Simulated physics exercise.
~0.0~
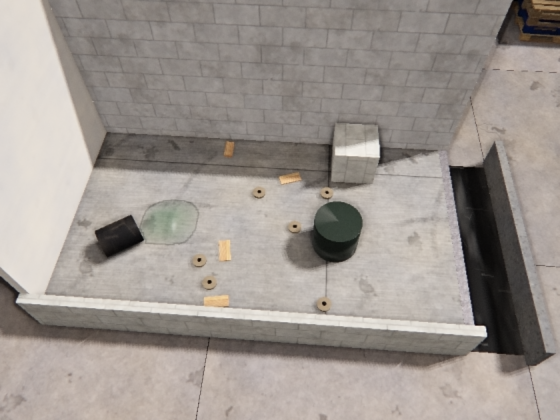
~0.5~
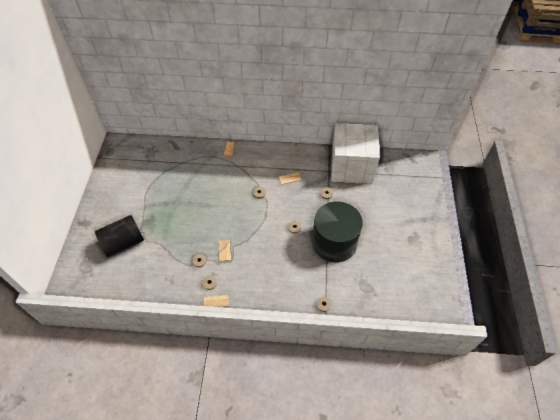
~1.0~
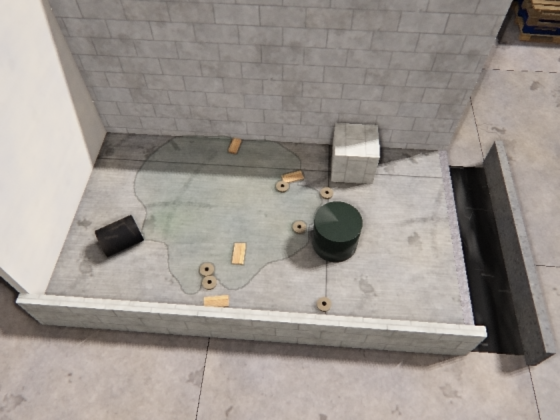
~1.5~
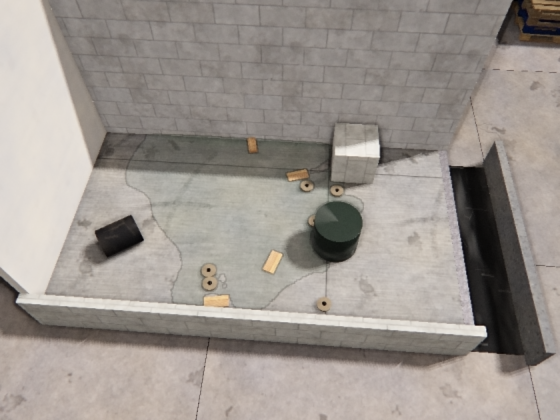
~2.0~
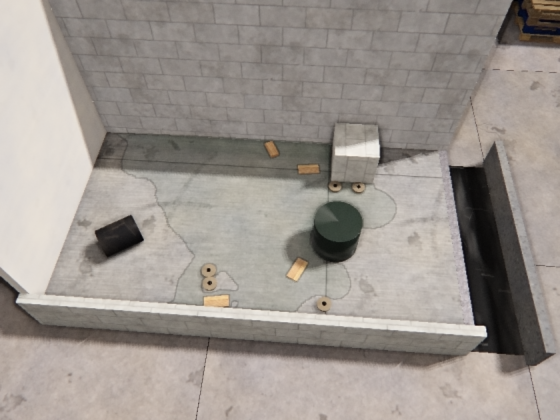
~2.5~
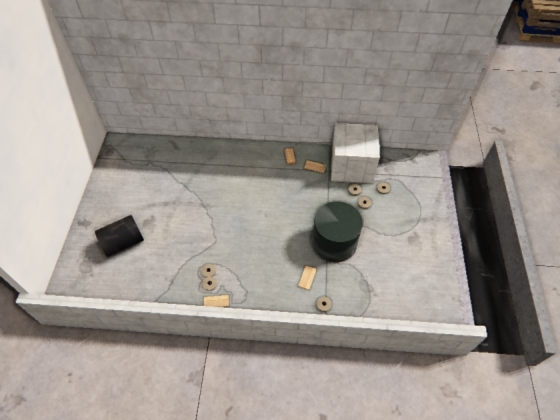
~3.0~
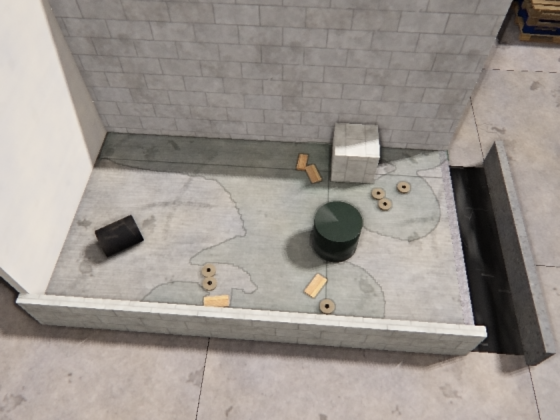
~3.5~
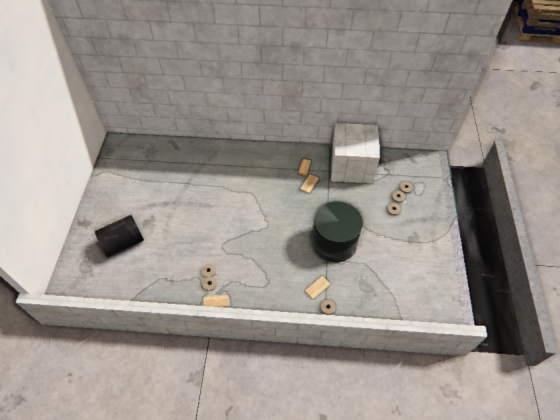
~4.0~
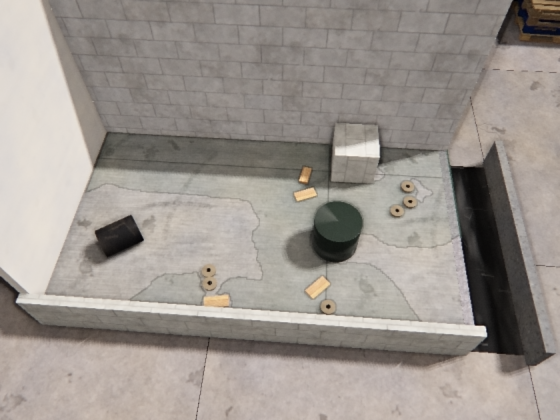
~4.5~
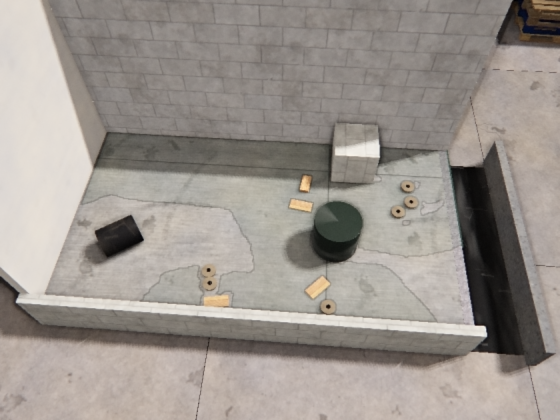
On a workshop floor, inside a low-walled area, a patch of water spread out from beside a dark cylinder on the left, carrying several small rings and wooden blocks rightward before they slowed and settled, with some dry patches still showing.
